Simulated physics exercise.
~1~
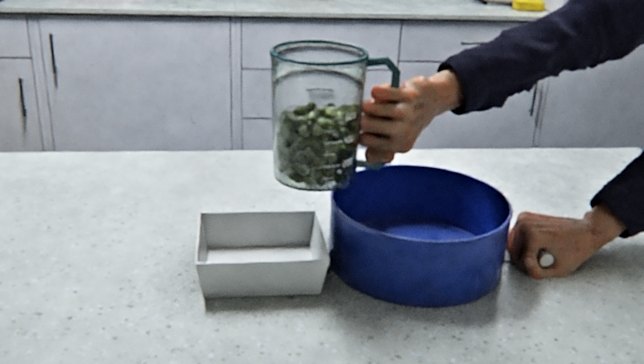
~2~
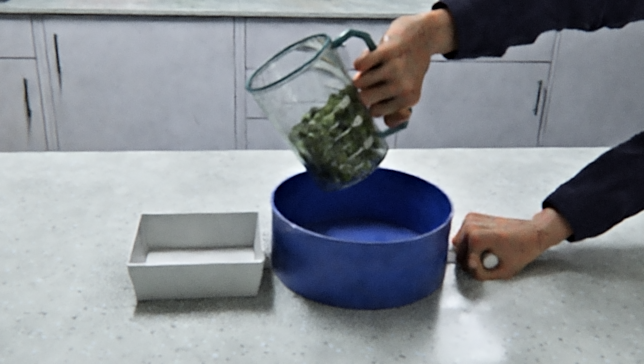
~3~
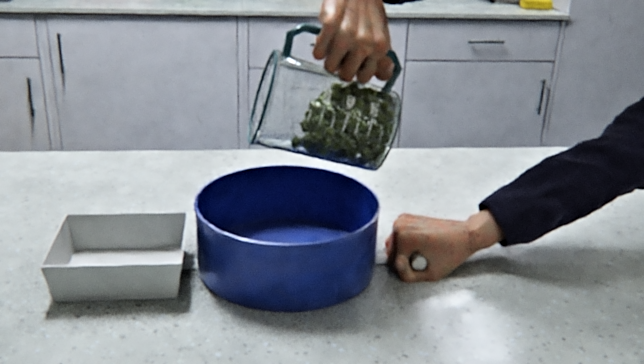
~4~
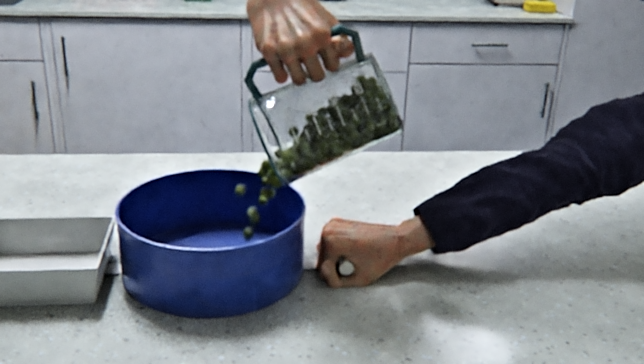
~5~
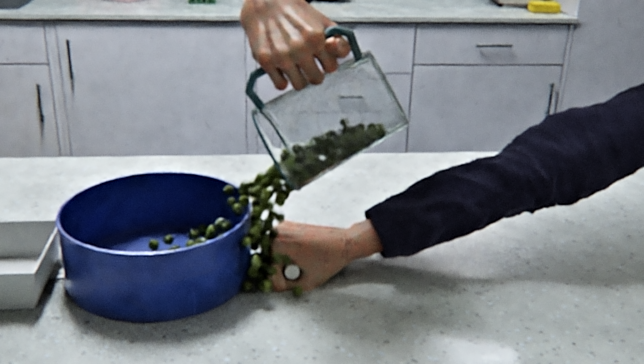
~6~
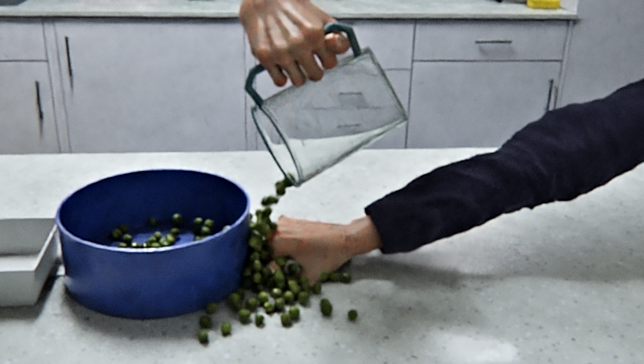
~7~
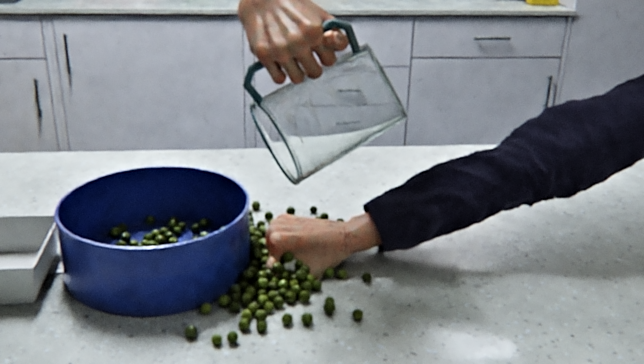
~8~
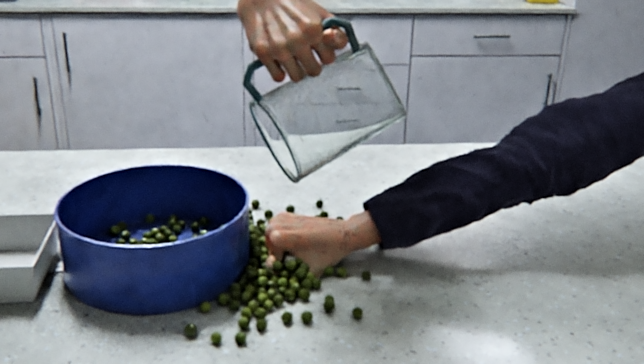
Most of the small green olives spilled onto the counter beside a blue pot, with some landing inside, as one hand tipped them from a clear jug while the other drew the pot and a white tin left; the jug ended up empty.
